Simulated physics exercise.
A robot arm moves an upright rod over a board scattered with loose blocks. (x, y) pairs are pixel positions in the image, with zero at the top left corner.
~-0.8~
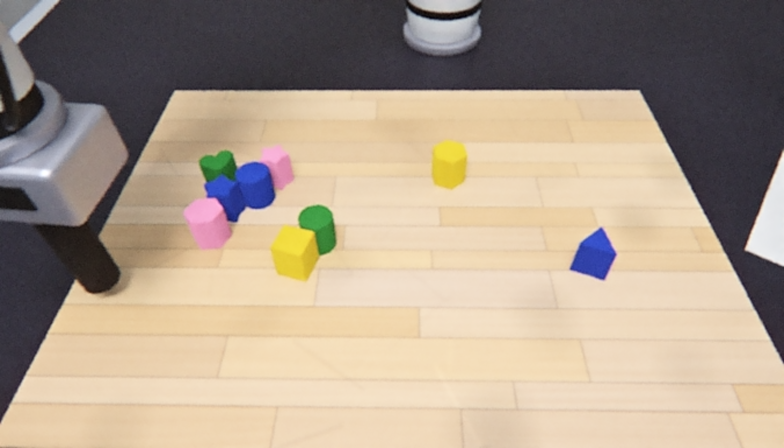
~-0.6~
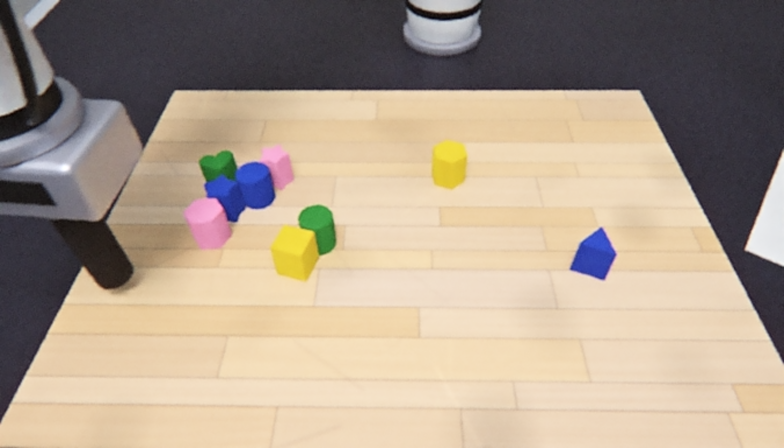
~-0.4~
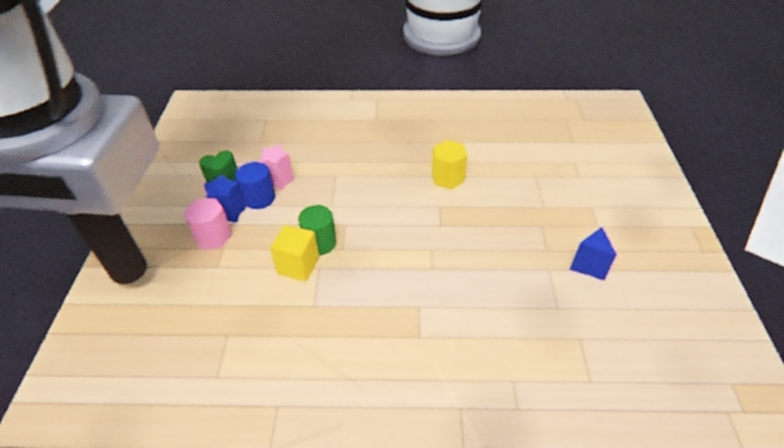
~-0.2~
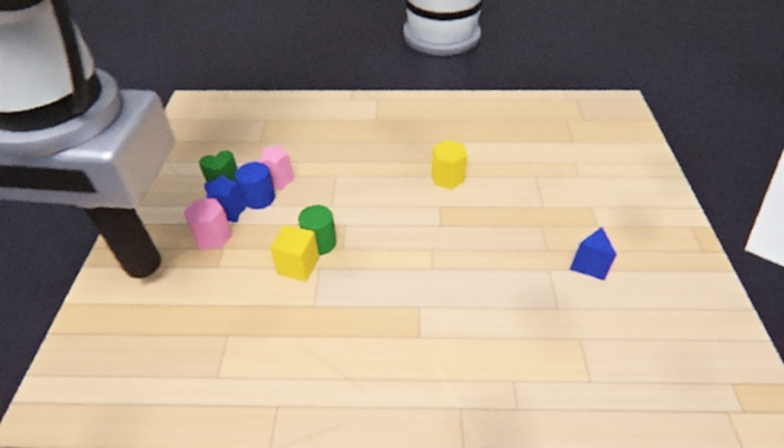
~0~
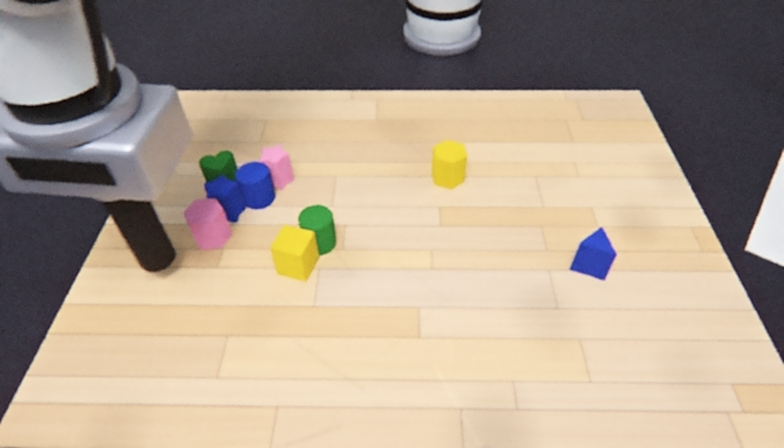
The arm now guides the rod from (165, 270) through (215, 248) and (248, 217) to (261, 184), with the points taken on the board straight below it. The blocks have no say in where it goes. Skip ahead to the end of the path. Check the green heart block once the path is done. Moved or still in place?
Moved away.
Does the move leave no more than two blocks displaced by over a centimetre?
No, that is not how it ends up.
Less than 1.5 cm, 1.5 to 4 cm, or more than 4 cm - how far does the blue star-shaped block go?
Long, over 4 cm.
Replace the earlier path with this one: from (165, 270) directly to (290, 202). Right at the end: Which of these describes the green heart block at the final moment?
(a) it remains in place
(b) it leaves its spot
The correct letter is b.
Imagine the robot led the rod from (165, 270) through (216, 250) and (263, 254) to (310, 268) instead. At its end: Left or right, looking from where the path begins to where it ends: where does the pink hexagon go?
It shifts to the left.
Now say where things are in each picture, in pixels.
Rod tip at (102, 279); block tops, pink hexagon at (203, 210); green heart block at (216, 159); blue star-shaped block at (220, 186); blue circle at (252, 172); pink star-shaped block at (273, 154), in the first picture.
Rod at (115, 275); blocks unchanged, in the second picture.
Rod at (129, 270); blocks unchanged, in the third picture.
Rod at (143, 265); blocks unchanged, in the fourth picture.
Rod at (158, 259); pink hexagon at (203, 210); green heart block at (216, 159); blue star-shaped block at (220, 186); blue circle at (252, 172); pink star-shaped block at (273, 154), in the fifth picture.
What follows on the original path. One third of the way, rod at (210, 236); pink hexagon at (216, 197), turned 45° anticlockwise; green heart block at (216, 156); blue star-shaped block at (222, 174), turned 25° clockwise; blue circle at (255, 167); pink star-shaped block at (278, 151).
Two thirds of the way, rod at (245, 204); pink hexagon at (228, 171), turned 100° anticlockwise; green heart block at (215, 136), turned 20° anticlockwise; blue star-shaped block at (222, 151), turned 35° clockwise; blue circle at (259, 157); pink star-shaped block at (288, 146).
At the end, rod at (257, 172); pink hexagon at (222, 158), turned 140° anticlockwise; green heart block at (212, 127); blue star-shaped block at (209, 144), turned 45° clockwise; blue circle at (267, 138); pink star-shaped block at (297, 140), turned 45° clockwise.
